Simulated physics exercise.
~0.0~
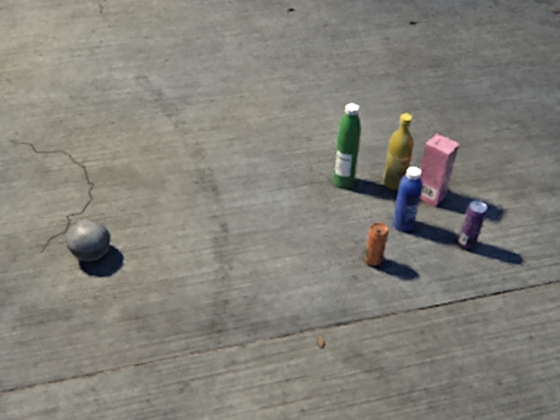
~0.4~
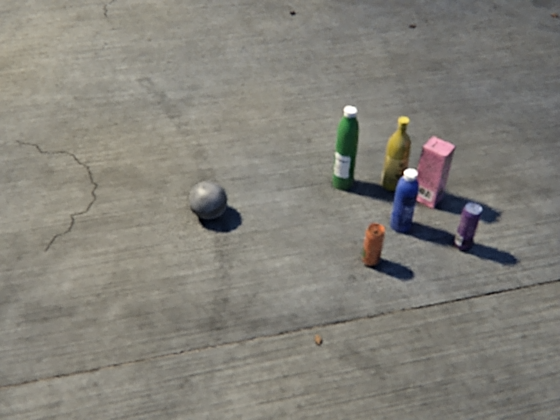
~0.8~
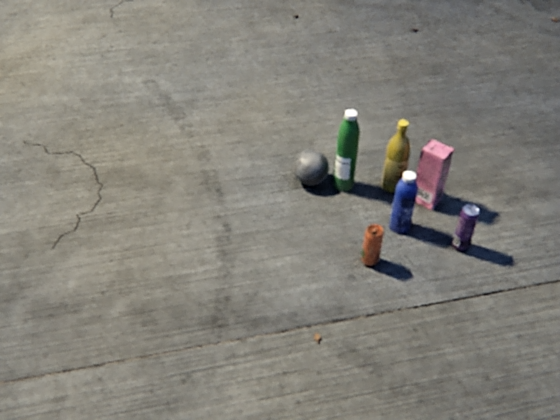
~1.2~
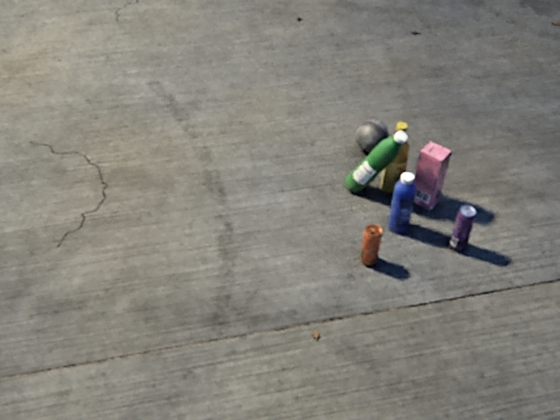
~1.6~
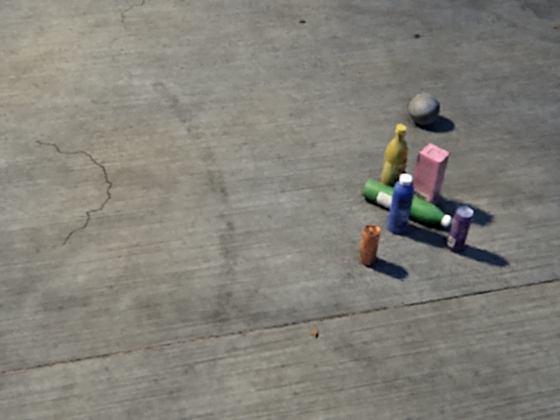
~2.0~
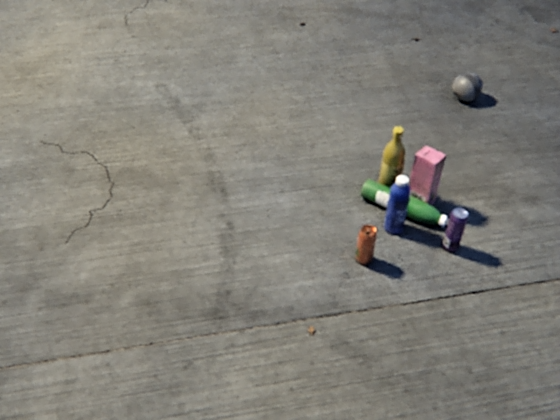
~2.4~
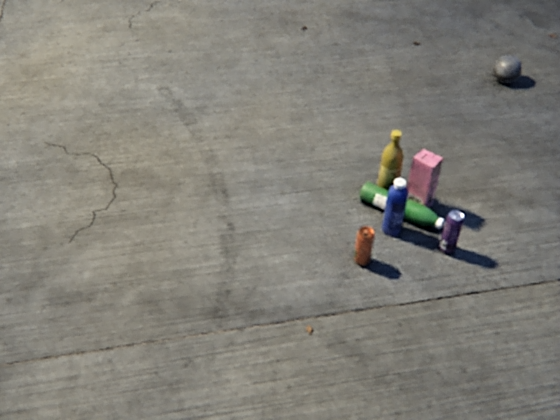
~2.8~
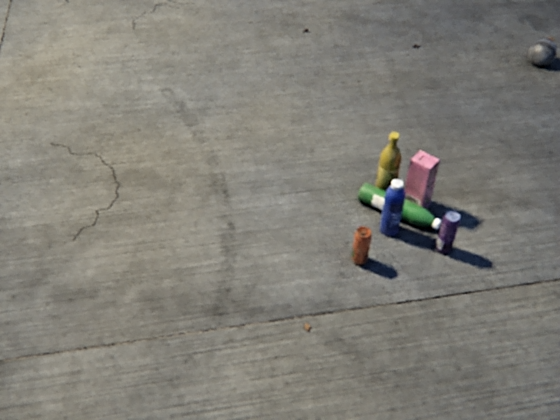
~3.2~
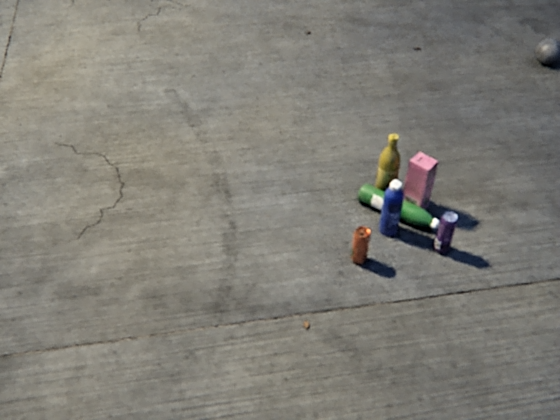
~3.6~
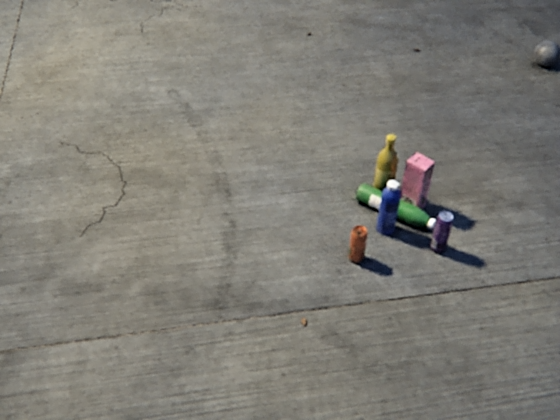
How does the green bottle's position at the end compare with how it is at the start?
At the start the green bottle stands upright, and by the end it is lying on its side on the floor among the other items.
The clip shows a grey ball rolling right across a concrete floor toward a group of bottles, cans and a pink carton. It knocks over the green bottle, veers toward the upper right and comes to rest, while the other items stay standing.
